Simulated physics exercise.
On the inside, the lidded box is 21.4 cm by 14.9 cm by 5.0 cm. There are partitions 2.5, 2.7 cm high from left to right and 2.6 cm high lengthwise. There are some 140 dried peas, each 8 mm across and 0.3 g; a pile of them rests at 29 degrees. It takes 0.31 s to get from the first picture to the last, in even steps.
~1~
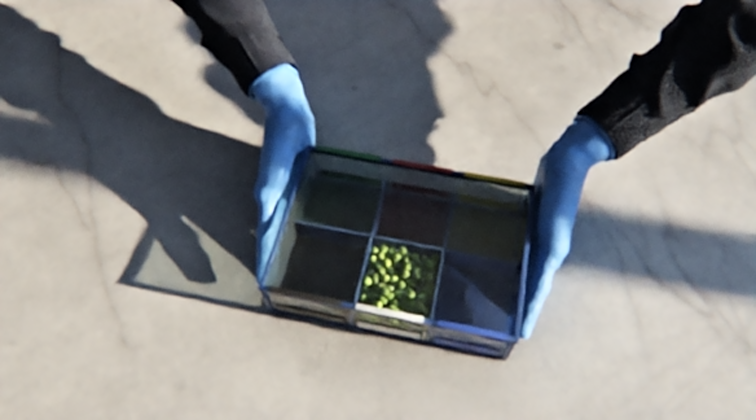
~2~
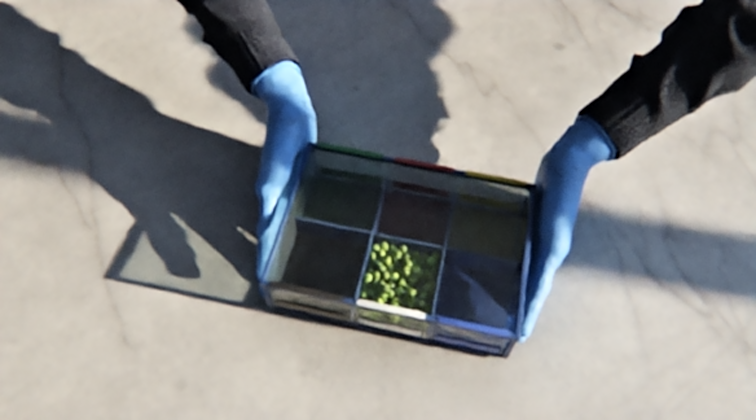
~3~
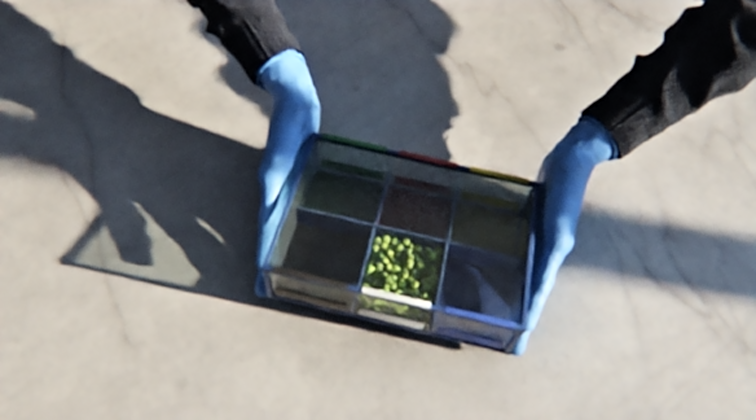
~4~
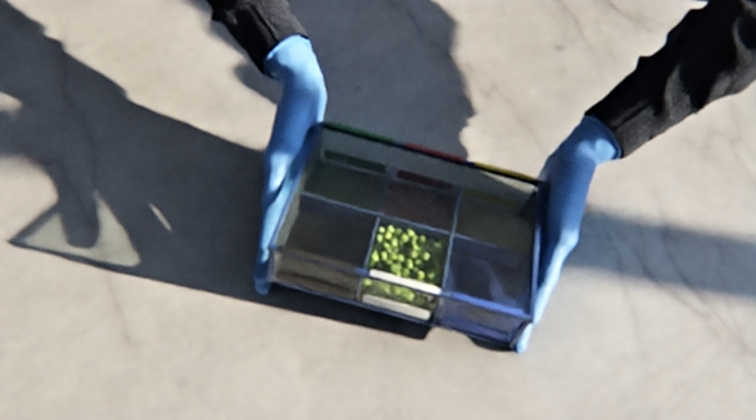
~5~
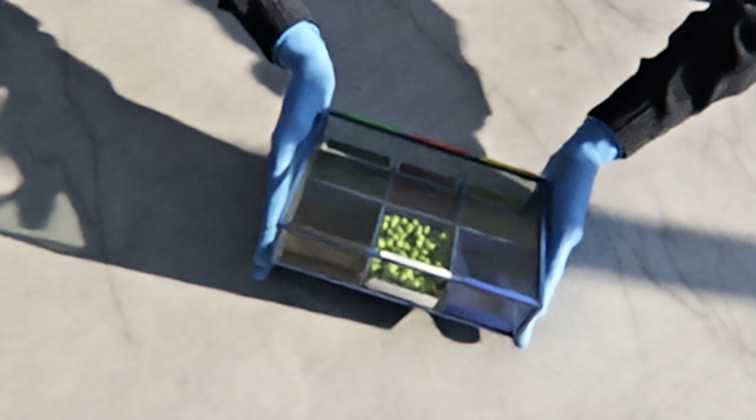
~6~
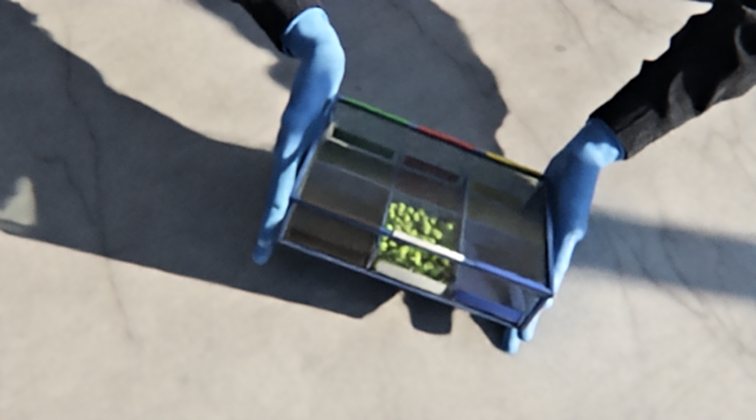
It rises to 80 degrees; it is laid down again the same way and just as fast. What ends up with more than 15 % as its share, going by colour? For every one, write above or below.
Red below, blue below, green below, yellow above, white above, black below.
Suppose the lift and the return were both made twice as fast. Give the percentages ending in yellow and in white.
Then yellow would have 65 percent and white 25 percent.
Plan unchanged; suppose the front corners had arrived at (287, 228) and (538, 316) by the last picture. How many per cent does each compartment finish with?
Each compartment ends with this per cent: Red 0, blue 5, green 0, yellow 35, white 65 and black 0.
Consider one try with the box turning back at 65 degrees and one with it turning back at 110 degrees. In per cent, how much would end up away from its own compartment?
About 25 and 100 per cent.
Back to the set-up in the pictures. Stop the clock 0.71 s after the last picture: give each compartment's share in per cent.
You'd find red at 5, blue at 0, green at 0, yellow at 20, white at 70 and black at 0 per cent.
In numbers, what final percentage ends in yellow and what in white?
Final shares - yellow 50 percent, white 50 percent.
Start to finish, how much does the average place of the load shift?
It shifts by roughly 7.0 cm.
Then, 0.71 s after the last picture, tilt 78 degrees; red 5 %, yellow 20 %, white 70 %.
Then, 1.19 s after the last picture, tilt 33 degrees; yellow 50 %, white 50 %.
Then, 1.74 s after the last picture, tilt 0 degrees; yellow 50 %, white 50 %.
In the end, red 0 %, blue 0 %, green 0 %, yellow 50 %, white 50 %, black 0 %.
